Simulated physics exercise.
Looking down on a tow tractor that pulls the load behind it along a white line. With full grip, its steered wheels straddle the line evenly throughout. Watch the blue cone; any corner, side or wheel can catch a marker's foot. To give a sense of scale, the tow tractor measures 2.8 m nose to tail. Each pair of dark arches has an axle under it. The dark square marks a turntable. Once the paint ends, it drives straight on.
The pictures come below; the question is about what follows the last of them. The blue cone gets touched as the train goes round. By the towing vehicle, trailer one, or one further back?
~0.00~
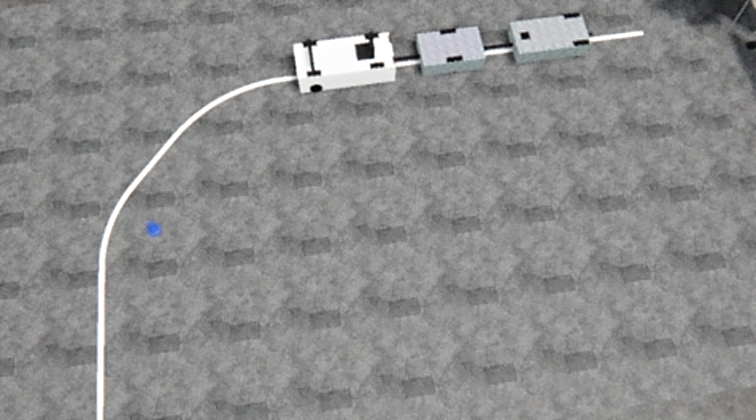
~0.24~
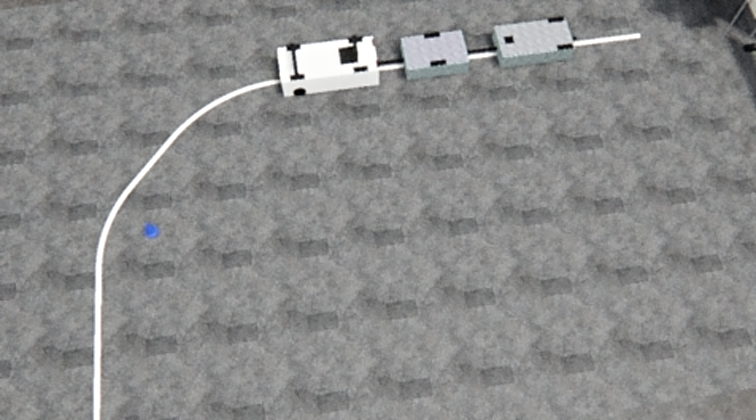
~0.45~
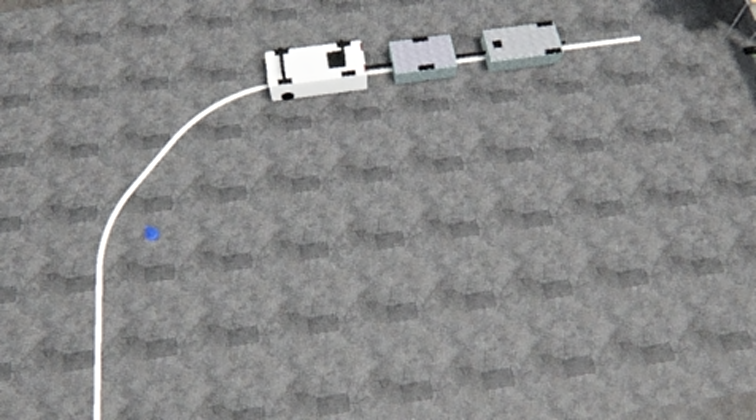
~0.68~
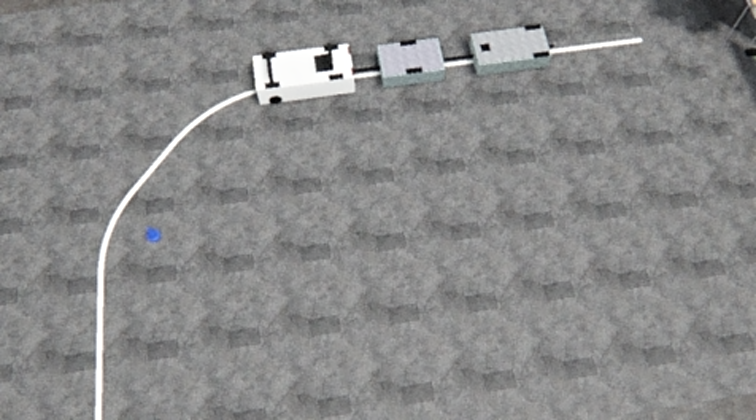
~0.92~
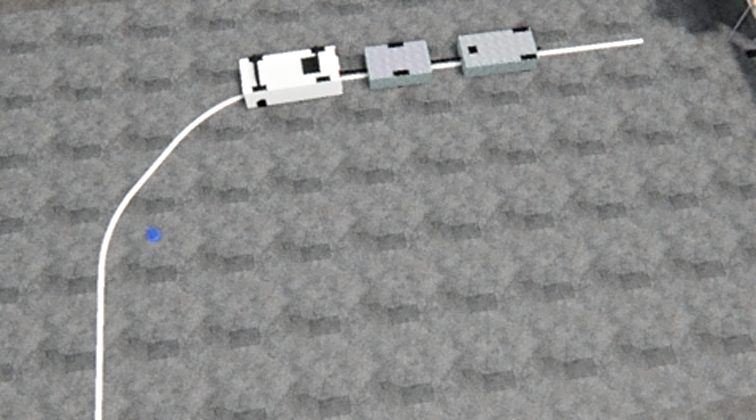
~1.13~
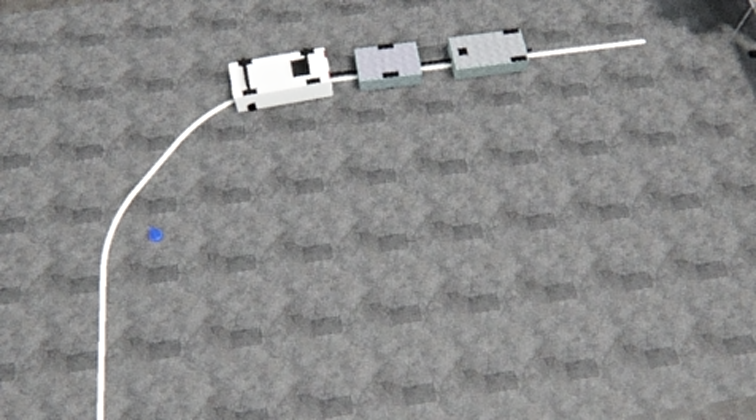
The culprit is the adjacent trailer.
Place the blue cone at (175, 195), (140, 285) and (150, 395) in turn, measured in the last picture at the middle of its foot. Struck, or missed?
Results in order - collision, collision, no collision.
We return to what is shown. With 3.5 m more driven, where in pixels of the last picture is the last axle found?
Estimated position: Close to (403, 58).
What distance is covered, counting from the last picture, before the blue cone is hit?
Contact happens once about 8.5 m more has been driven.
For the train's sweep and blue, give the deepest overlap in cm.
For blue, it's 30.
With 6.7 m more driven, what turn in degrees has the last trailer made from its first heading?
Compared with the start, the last trailer heads some 15° away.
Then, 4.7 s in, the last axle is at (319, 72) of the last picture, 10 cm off the line.
Then, 6.3 s in, the last axle is at (240, 103) of the last picture, 60 cm off the line; the first trailer has hit blue.
Then, 12.0 s in, the last axle is at (97, 410) of the last picture, 15 cm off the line; 1 of 1 struck in all.
